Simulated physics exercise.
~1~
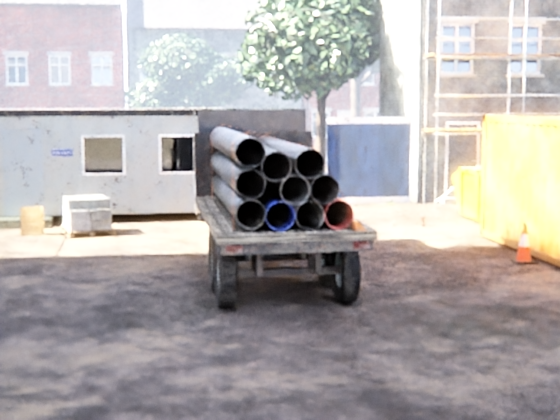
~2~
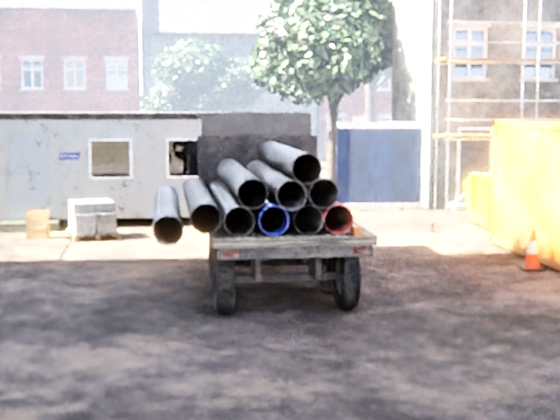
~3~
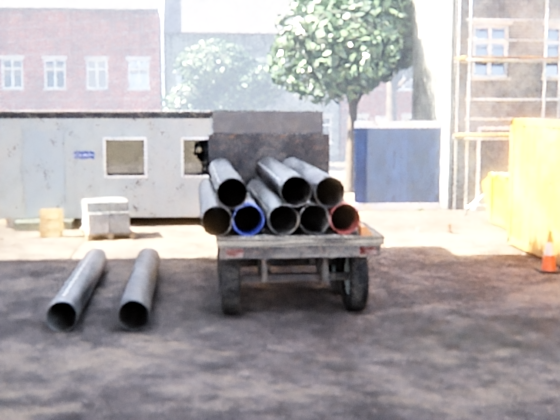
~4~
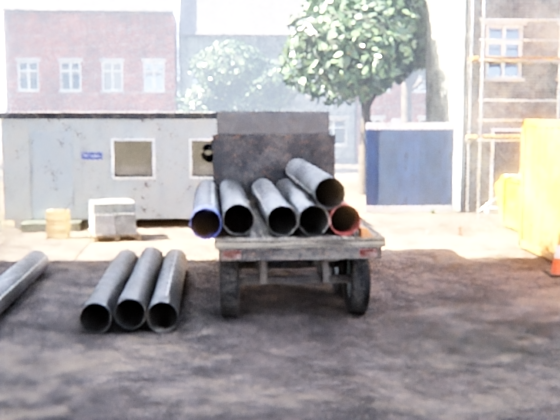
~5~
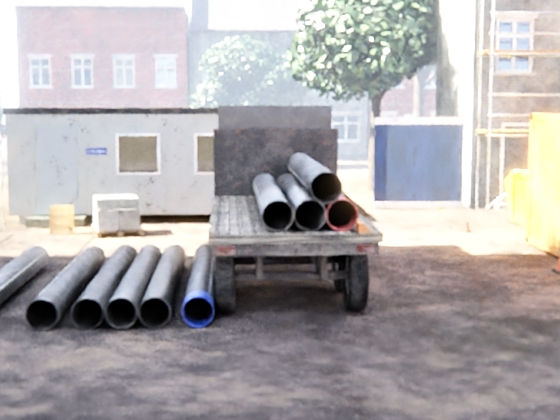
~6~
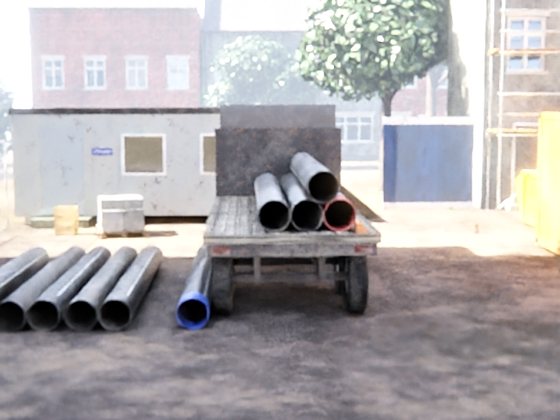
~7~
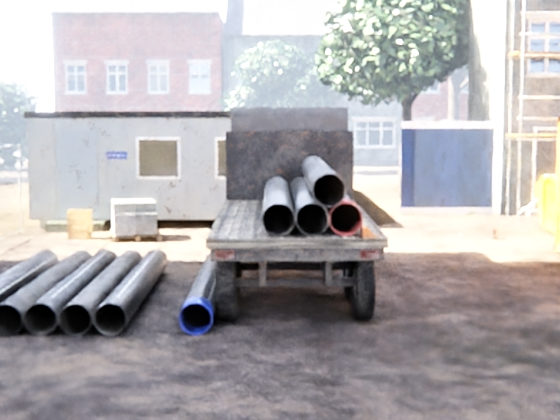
Building yard, stacked pipes rolling off the left of a flatbed, the blue-rimmed one landing last, the red-rimmed one staying aboard.
